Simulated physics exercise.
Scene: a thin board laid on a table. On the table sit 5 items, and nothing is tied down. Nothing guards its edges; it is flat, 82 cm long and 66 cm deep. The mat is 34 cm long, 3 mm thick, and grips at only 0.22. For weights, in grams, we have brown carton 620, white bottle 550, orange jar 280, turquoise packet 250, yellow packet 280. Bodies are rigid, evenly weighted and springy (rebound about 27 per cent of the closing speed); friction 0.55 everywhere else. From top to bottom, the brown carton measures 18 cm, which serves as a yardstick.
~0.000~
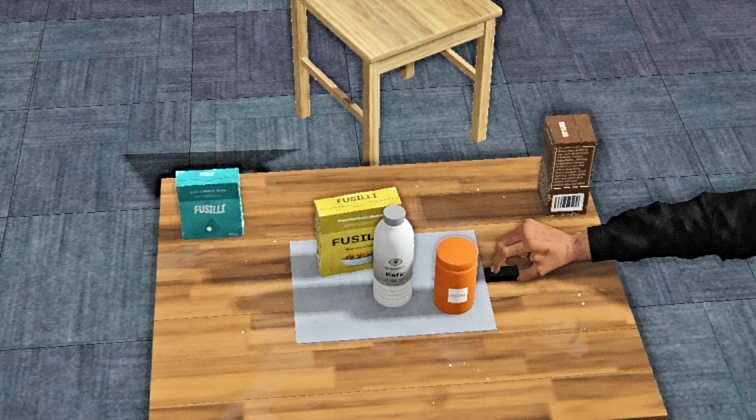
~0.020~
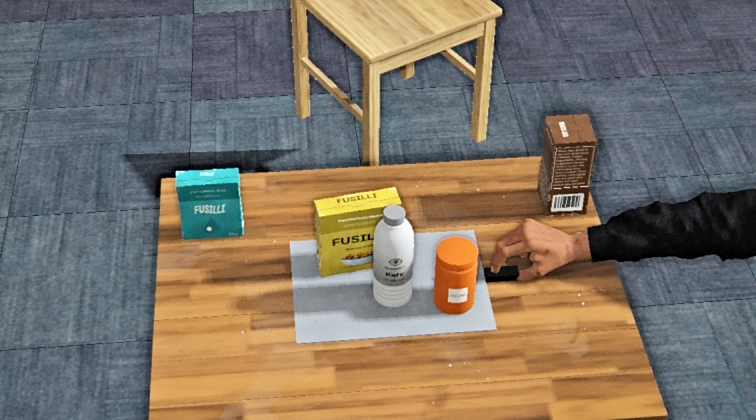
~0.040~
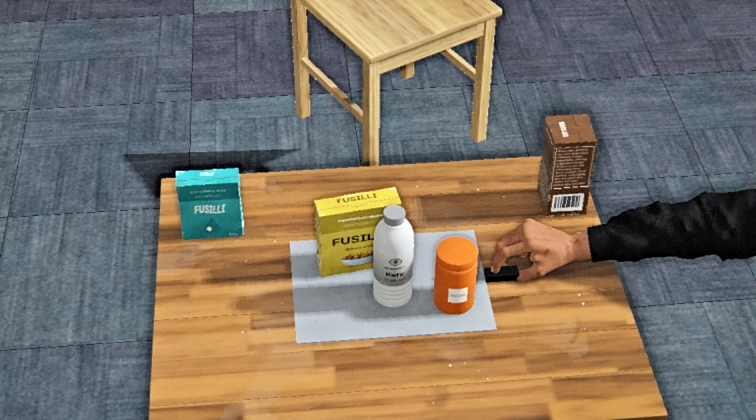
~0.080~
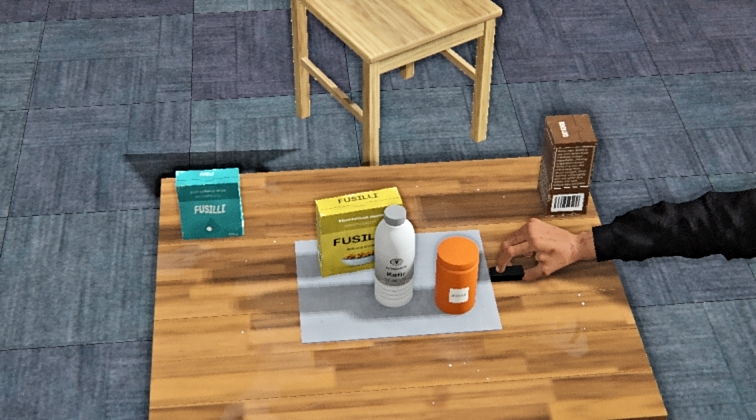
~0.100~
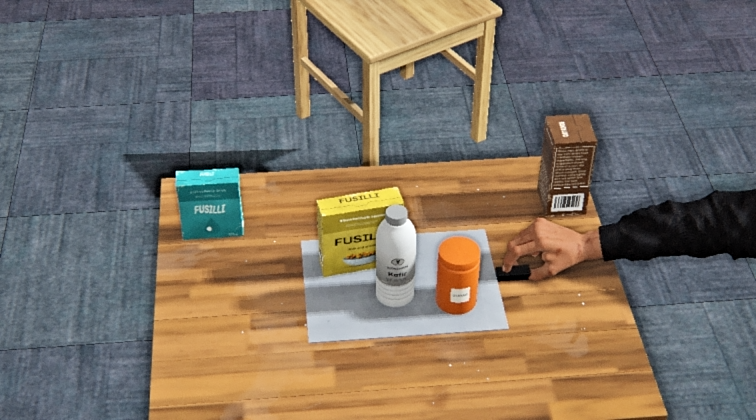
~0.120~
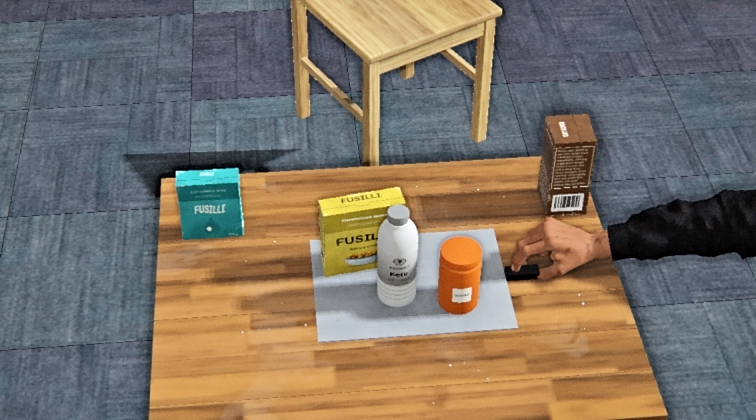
On a wooden table, a hand gripped the edge of a pale mat and, after staying still at first, pulled it slightly right, with a white bottle, orange jar and yellow packet shifting along.
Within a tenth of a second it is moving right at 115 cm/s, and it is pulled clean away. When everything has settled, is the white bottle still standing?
No. Label: Casualty.
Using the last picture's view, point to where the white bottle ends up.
The resting point is around (543, 278).
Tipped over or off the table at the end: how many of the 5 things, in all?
That makes 2.
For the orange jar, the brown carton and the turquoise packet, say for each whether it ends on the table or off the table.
Final state - the orange jar ends out of bounds; the brown carton stays within bounds; the turquoise packet stays within bounds.
Around 0.32 s, mat pulled 26 cm; white bottle shifted 8 cm near (443, 251); orange jar shifted 9 cm; yellow packet shifted 7 cm.
Around 0.52 s, mat pulled 49 cm; white bottle at 20° to upright near (488, 247); orange jar shifted 25 cm; yellow packet shifted 9 cm.
Around 0.72 s, mat pulled 72 cm; orange jar now off the table; white bottle at 57° to upright near (522, 254); yellow packet shifted 9 cm.
Around 0.92 s, mat pulled 78 cm; white bottle on its side near (541, 272); yellow packet shifted 9 cm.
Finally (2.8 s), off the table but upright, orange jar; on their side or leaning hard on the table, white bottle; not toppled but over 6 cm from the start, yellow packet; the other 2 still in place (within 6 cm). Final places as that camera would see them, white bottle near (542, 278).
